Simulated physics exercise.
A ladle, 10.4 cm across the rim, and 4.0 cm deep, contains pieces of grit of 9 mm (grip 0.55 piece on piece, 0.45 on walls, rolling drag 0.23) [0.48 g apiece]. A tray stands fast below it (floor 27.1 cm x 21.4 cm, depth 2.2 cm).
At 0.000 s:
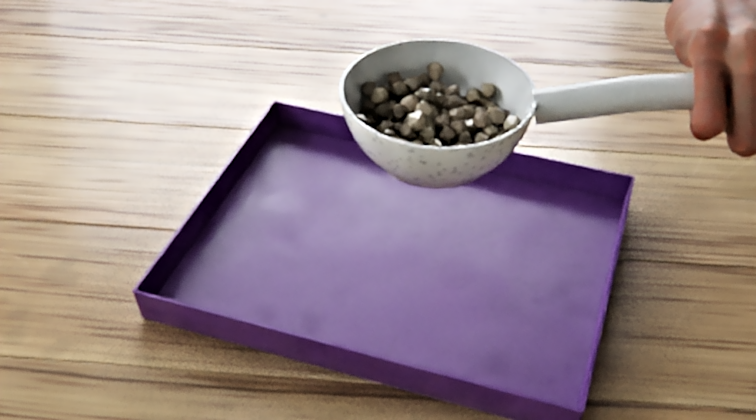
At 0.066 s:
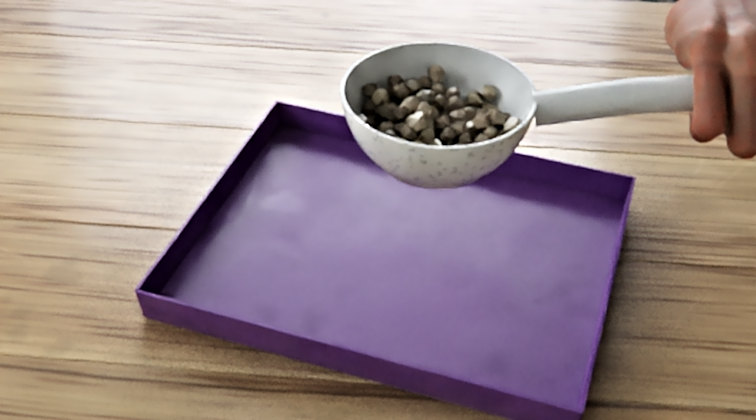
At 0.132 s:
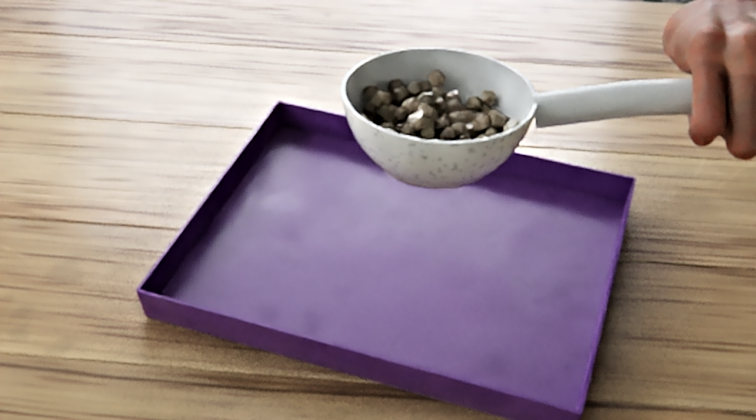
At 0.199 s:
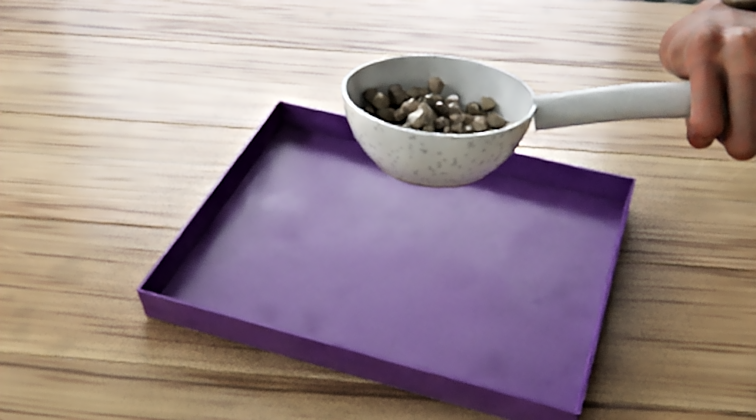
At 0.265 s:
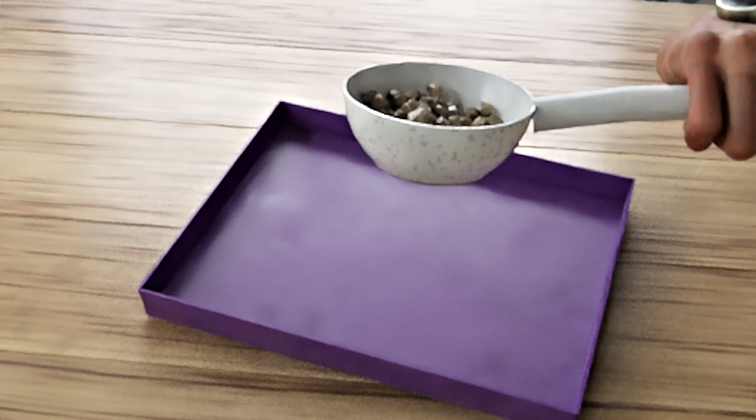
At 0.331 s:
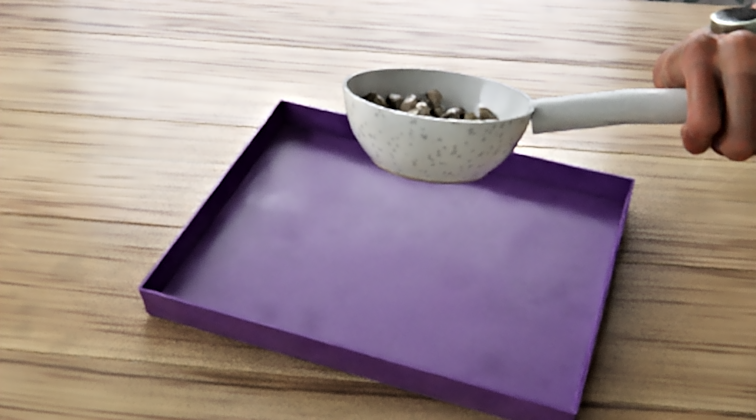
A hand at the upper right grips the handle of a speckled white ladle over a pale wooden tabletop, seen from above at an angle by a still camera. The ladle holds a heap of brownish-grey pebbly pieces above the back part of a shallow purple tray. The ladle tilts gradually backward, its low side away from the viewer, while the tray stays still.
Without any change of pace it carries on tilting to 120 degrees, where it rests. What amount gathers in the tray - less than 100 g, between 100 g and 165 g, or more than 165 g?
Haul: Skimpy.
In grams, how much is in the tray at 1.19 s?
10 g or so.
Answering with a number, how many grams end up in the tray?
I'd say somewhere near 80 g.
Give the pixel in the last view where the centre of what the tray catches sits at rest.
Around (437, 248).
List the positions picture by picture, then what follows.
The first frame shows ladle at (433, 157); tilt 0 degrees; top of the load at (409, 85); tray at (402, 229).
The second frame shows ladle at (434, 156); tilt 1 degrees; top of the load at (410, 87).
The third frame shows ladle at (434, 151); tilt 5 degrees; low side back; top of the load at (410, 92).
The fourth frame shows ladle at (434, 145); tilt 10 degrees; low side back; top of the load at (371, 96).
The fifth frame shows ladle at (434, 137); tilt 15 degrees; low side back; top of the load at (423, 101).
The sixth frame shows ladle at (434, 130); tilt 20 degrees; low side back; top of the load at (381, 106); tray at (403, 230). It turns about 75 degrees a second.
Then, at 0.80 s, tilt 55 degrees; 0 g in the tray, ladle holds 100 %.
After 1.19 s, tilt 83 degrees; 6 g in the tray, ladle holds 85 %.
After 1.55 s, tilt 110 degrees; 64 g in the tray, ladle holds 5 %.
Then, at 1.90 s, tilt 120 degrees; 80 g in the tray, ladle holds 0 %.
At rest (2.1 s), 80 g in the tray, ladle holds 0 %.
